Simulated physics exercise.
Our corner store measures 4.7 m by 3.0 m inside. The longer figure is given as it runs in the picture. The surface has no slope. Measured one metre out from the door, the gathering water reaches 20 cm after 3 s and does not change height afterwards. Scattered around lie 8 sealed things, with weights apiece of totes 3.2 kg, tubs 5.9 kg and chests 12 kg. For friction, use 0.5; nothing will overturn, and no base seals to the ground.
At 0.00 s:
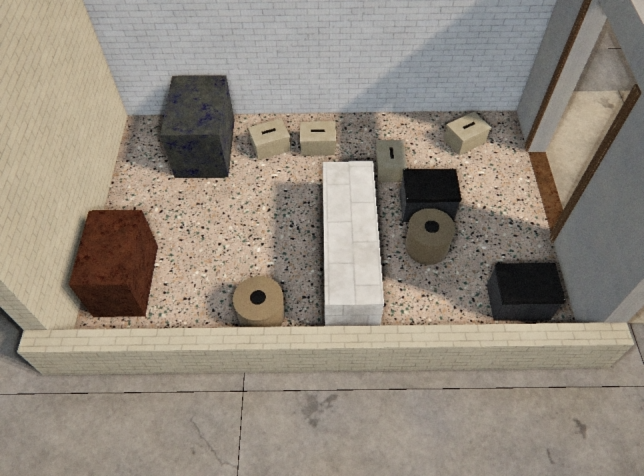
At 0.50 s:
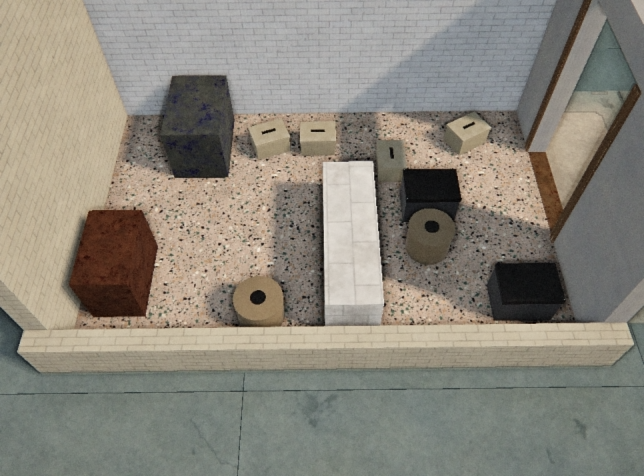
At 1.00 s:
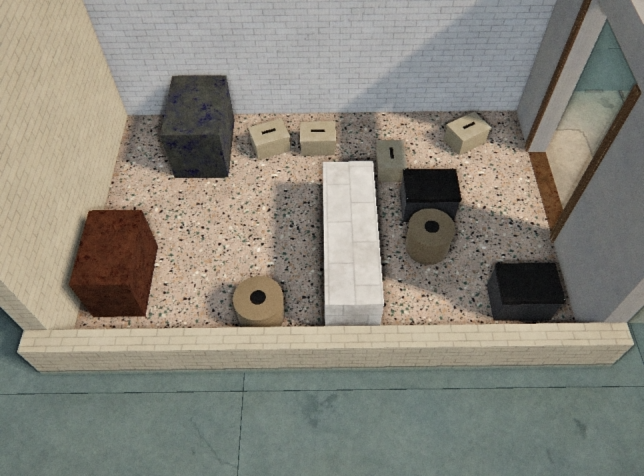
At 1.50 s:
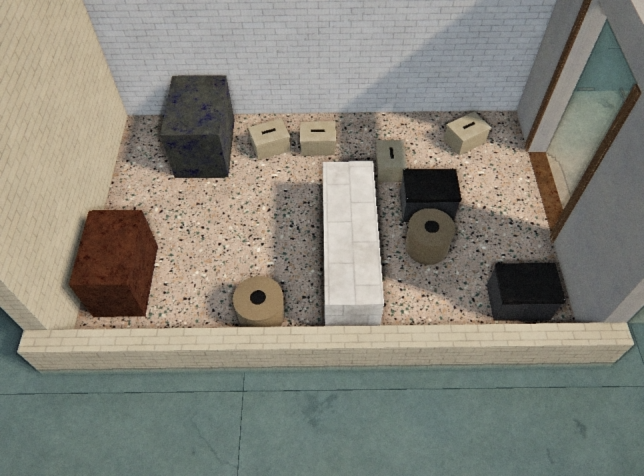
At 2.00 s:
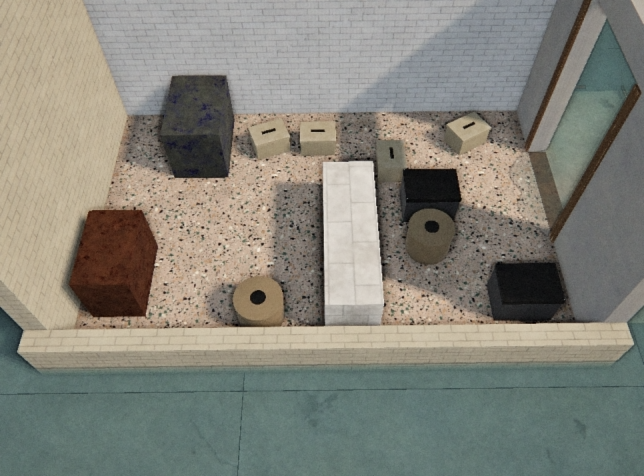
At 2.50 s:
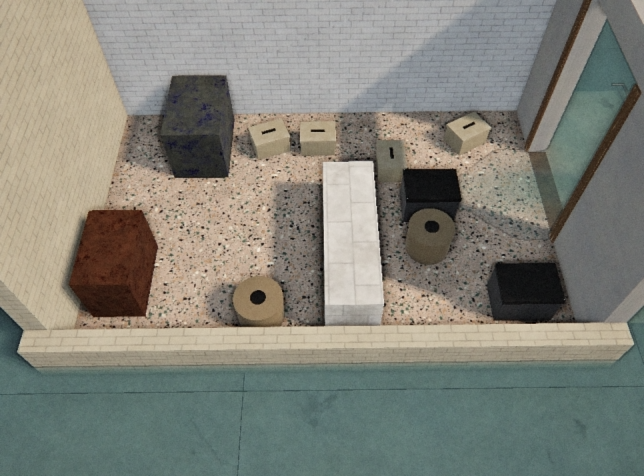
Corner store interior seen from above, with water spreading over the pavement outside and seeping through the right-hand doorway, boxes staying still.
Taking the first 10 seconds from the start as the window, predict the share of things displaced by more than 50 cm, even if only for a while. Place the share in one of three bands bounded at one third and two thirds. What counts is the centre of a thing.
It looks set to land in the top band, two thirds and beyond.
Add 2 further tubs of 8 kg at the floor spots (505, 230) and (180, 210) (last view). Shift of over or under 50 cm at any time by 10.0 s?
In that order: Beyond the mark, within the mark.
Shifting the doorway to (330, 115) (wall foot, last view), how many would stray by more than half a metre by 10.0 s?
Result: 7.
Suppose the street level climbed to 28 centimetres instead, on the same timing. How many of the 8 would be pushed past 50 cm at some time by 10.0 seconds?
Count: 8.
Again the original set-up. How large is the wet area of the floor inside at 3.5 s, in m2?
About 3.5 m2.
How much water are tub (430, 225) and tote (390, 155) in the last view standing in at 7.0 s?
About 7 and 3 cm.
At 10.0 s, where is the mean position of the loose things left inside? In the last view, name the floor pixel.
Somewhere near (291, 264).
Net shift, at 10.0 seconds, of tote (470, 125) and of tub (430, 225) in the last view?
Shifts: 120 cm / 80 cm.
After 3.5 s 0 of 8 are over 50 cm from their spots; 0 afloat.
After 4.5 s 1 of 8 are over 50 cm from their spots; 2 afloat.
After 7.0 s 6 of 8 are over 50 cm from their spots; 7 afloat.
After 10.0 s 7 of 8 are over 50 cm from their spots, and 7 have been at some point; 8 afloat.
